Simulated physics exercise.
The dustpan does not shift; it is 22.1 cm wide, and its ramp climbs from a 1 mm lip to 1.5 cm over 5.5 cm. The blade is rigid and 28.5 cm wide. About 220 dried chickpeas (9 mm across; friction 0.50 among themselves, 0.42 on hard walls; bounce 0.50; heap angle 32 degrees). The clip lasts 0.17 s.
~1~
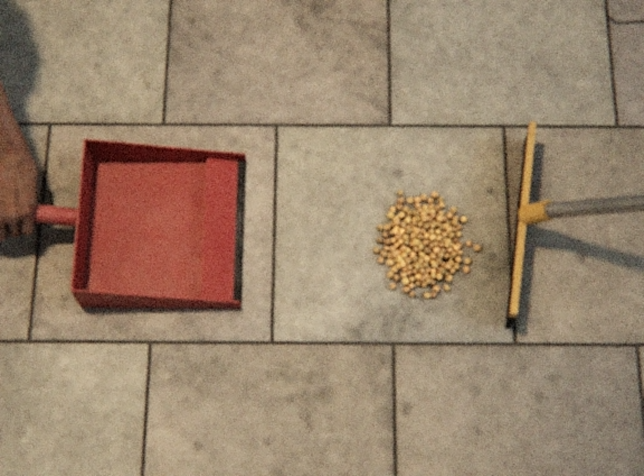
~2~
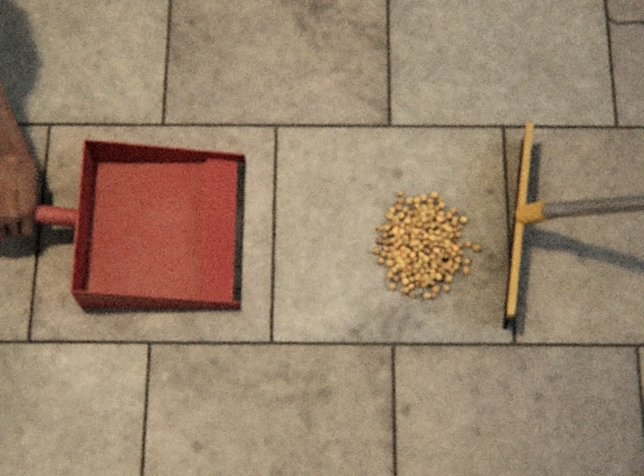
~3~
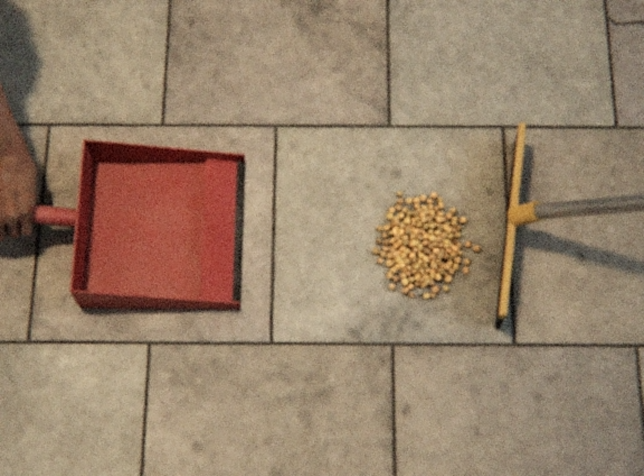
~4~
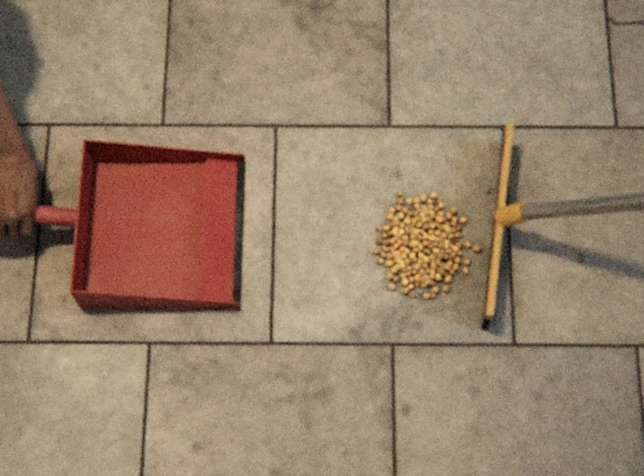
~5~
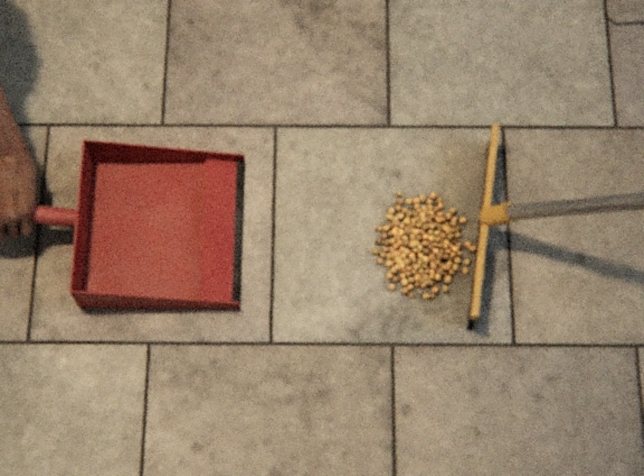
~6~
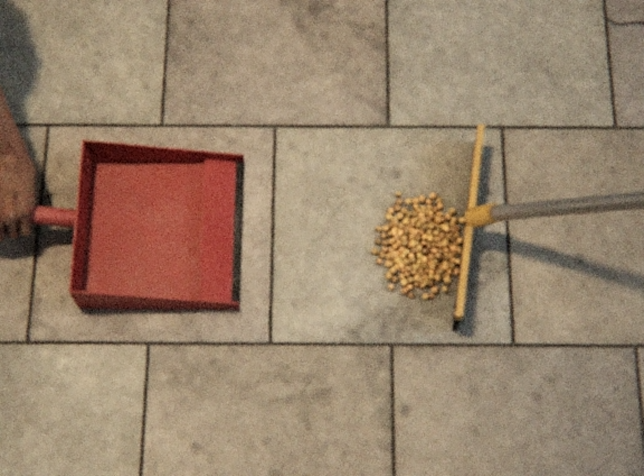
A yellow blade on a pole slides left across tiles and nudges the chickpeas' edge.
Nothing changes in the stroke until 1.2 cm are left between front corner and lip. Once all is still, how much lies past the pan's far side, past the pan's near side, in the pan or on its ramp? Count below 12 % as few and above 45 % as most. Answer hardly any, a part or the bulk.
Past the pan's far side: Hardly any; past the pan's near side: Hardly any; in the pan or on its ramp: A part.
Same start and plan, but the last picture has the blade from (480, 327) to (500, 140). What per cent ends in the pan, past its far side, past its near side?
Pan 5, far 0, near 25.
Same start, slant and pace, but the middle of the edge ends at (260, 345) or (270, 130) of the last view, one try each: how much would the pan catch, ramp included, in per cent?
Some 5 and 25 per cent.
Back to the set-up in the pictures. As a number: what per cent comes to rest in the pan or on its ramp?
Some 40 per cent.
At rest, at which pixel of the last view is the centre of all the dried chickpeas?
Around (240, 241).
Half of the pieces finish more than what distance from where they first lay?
Roughly 26 cm.
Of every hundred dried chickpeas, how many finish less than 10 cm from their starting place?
Roughly 0 per cent.
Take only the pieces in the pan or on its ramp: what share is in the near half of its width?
Some 70 per cent.
Then, 0.24 s after the last picture, middle of the blade 18 cm from the lip; 0 % over the lip, far side 0 %, near side 5 %.
Then, 0.40 s after the last picture, middle of the blade 8 cm from the lip; 0 % over the lip, far side 0 %, near side 5 %.
Then, 0.69 s after the last picture, middle of the blade 3 cm from the lip; 40 % over the lip, far side 5 %, near side 5 %.
In the end, far side 5 %, near side 5 %, pan 40 %, in front of the lip or behind the blade 50 %.
